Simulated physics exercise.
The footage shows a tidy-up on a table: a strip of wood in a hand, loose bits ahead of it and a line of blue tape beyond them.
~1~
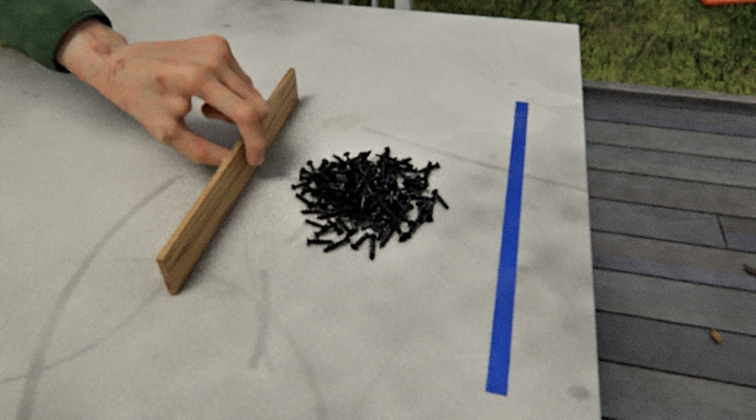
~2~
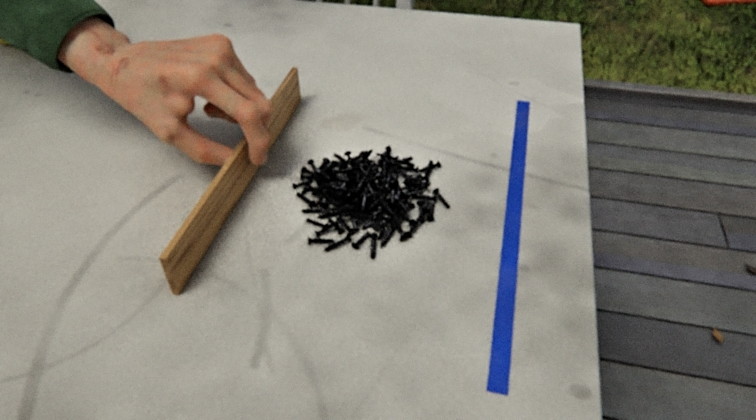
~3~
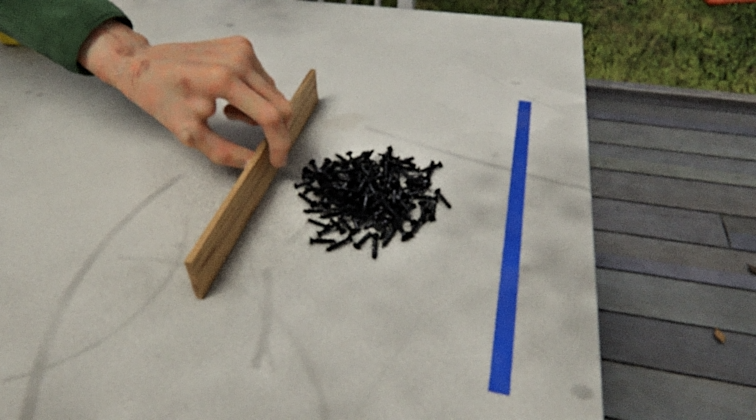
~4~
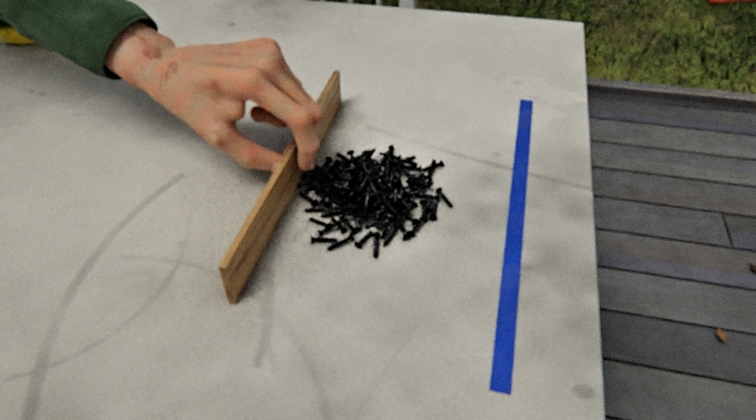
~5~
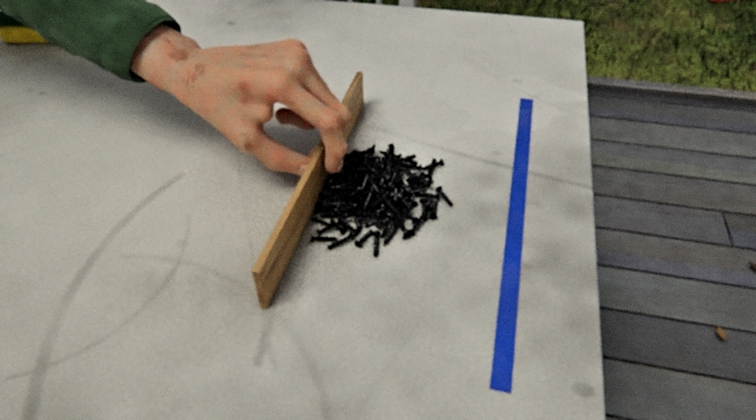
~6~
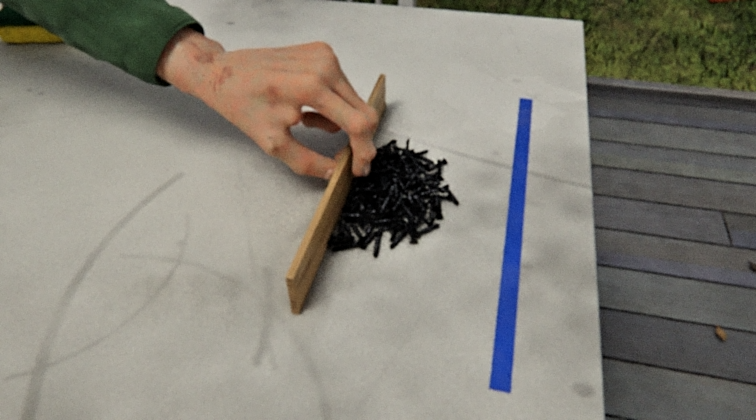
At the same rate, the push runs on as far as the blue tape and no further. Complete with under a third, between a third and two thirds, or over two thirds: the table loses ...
The table loses under a third.
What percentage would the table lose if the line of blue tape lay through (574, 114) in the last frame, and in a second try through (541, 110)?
In order, close to 100 and 40 per cent.
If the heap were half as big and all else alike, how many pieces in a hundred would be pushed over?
Roughly 0 per cent of the heap.
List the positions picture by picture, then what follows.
Strip of wood (178, 257), at rest; blue tape (522, 111), about a palm's width from the edge; edge at (591, 229); the heap (362, 187), black screws, in the first picture.
Strip of wood (181, 257), in the second picture.
Strip of wood (205, 261); the heap (365, 187), in the third picture.
Strip of wood (237, 265), in the fourth picture.
Strip of wood (269, 269); the heap (370, 185), roughly a quarter pushed along, in the fifth picture.
Strip of wood (301, 275); blue tape (525, 108); edge at (595, 226); the heap (390, 185), almost all pushed along, in the sixth picture.
Just after the last frame, strip of wood still moving, near (439, 167); heap all on the table, its front near (529, 217).
A moment on, strip of wood stopped at the blue tape; heap about a tenth over the edge.
Further on, strip of wood stopped at the blue tape; heap roughly a quarter over the edge.
When it is over, strip of wood stopped at the blue tape; heap roughly a quarter over the edge.
